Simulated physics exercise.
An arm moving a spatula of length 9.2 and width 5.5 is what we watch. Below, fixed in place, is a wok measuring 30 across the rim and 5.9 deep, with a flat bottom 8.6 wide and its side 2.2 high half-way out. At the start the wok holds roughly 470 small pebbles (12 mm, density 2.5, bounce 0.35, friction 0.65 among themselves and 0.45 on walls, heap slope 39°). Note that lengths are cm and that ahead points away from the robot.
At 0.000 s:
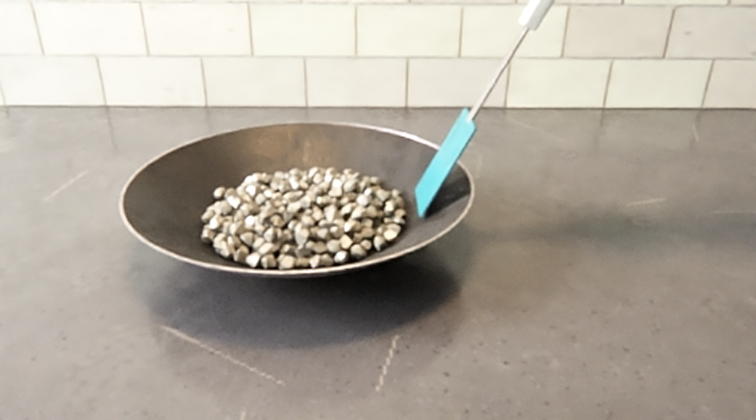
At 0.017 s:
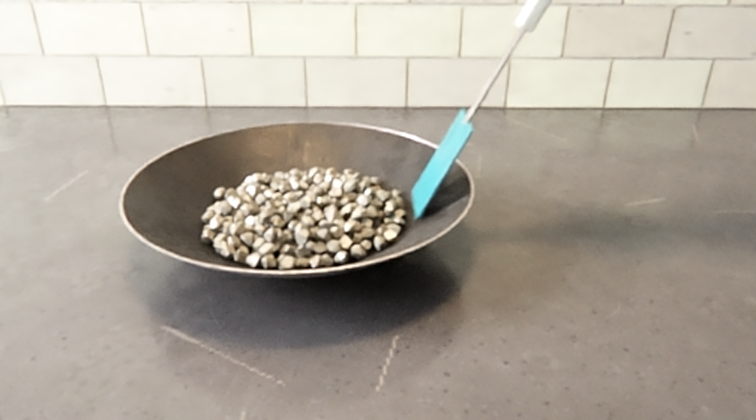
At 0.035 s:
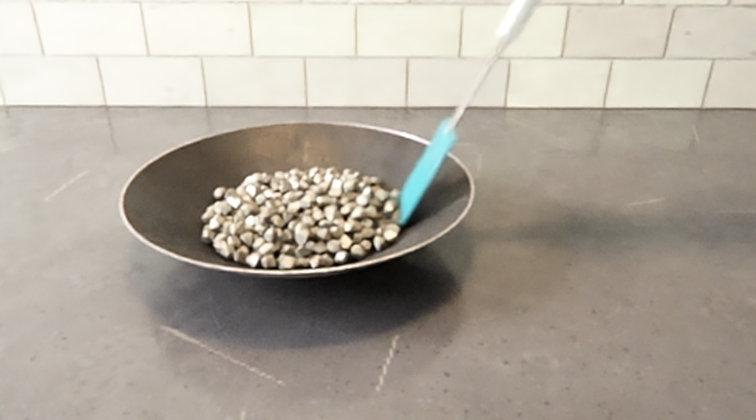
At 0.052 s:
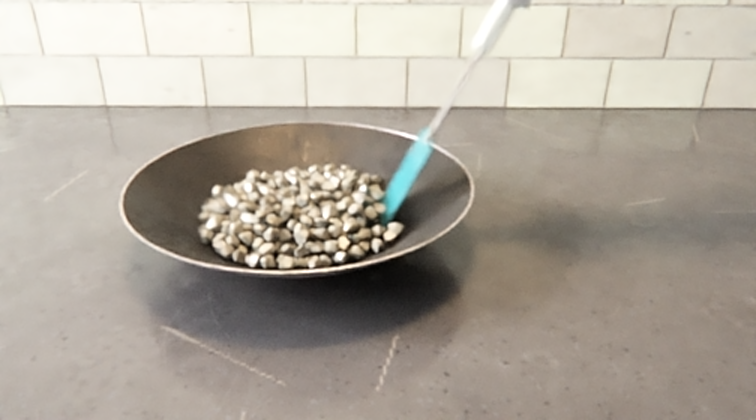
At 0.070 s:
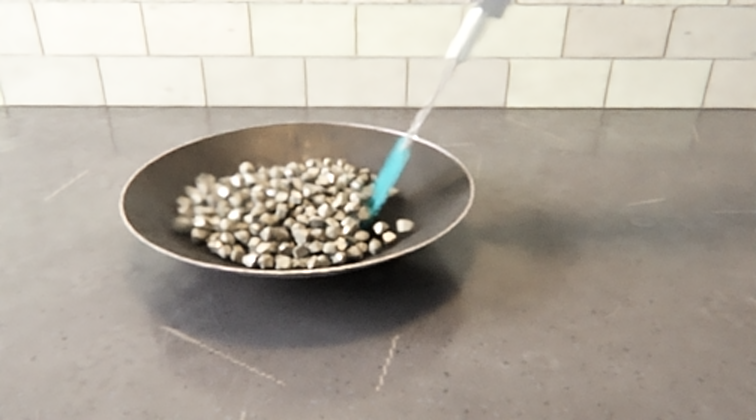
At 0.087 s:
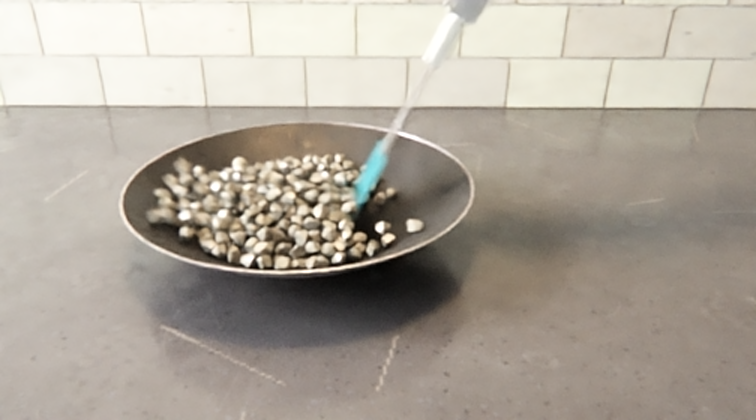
A turquoise spatula with a pale handle reaches from the upper right into a dark, wide wok holding a heap of small grey and tan pebbles. The wok sits left of centre on a grey, scratched countertop before white tiles, seen from slightly above by a still camera. The blade slides down and left into the heap, pushing pebbles leftward while a few remain at its right.
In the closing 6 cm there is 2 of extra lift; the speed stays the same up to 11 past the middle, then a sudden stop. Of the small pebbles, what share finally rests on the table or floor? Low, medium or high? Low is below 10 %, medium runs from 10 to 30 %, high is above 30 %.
The share is high, above 30 %.
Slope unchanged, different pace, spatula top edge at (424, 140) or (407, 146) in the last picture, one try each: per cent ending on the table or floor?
I'd estimate close to 25 and 35 in a hundred.
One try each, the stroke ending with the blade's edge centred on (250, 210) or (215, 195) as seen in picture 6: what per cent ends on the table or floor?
15 % and 40 %.
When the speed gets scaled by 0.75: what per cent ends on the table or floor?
About 35 per cent.
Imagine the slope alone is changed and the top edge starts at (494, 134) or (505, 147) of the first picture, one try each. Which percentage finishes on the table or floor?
Around 40 per cent, then around 35 per cent.
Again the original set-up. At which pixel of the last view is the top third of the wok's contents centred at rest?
Somewhere around (242, 194) in the last picture.
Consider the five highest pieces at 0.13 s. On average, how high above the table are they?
Around 8 cm above the table.
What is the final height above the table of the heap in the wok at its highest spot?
About 5.5 centimetres.
After 0.13 s, sloping 63°, highest piece 8 above the table; 470 in the wok, 3 on the blade or in flight.
After 0.17 s, sloping 63°, highest piece 8 above the table; 463 in the wok, 10 on the blade or in flight.
After 0.39 s, sloping 63°, highest piece 9 above the table; 266 in the wok, 150 on the table or floor, 57 on the blade or in flight.
After 1.44 s, sloping 63°, highest piece 5 above the table; 266 in the wok, 207 on the table or floor.
At rest, 266 in the wok, 207 on the table or floor. That is 44 % on the table or floor.
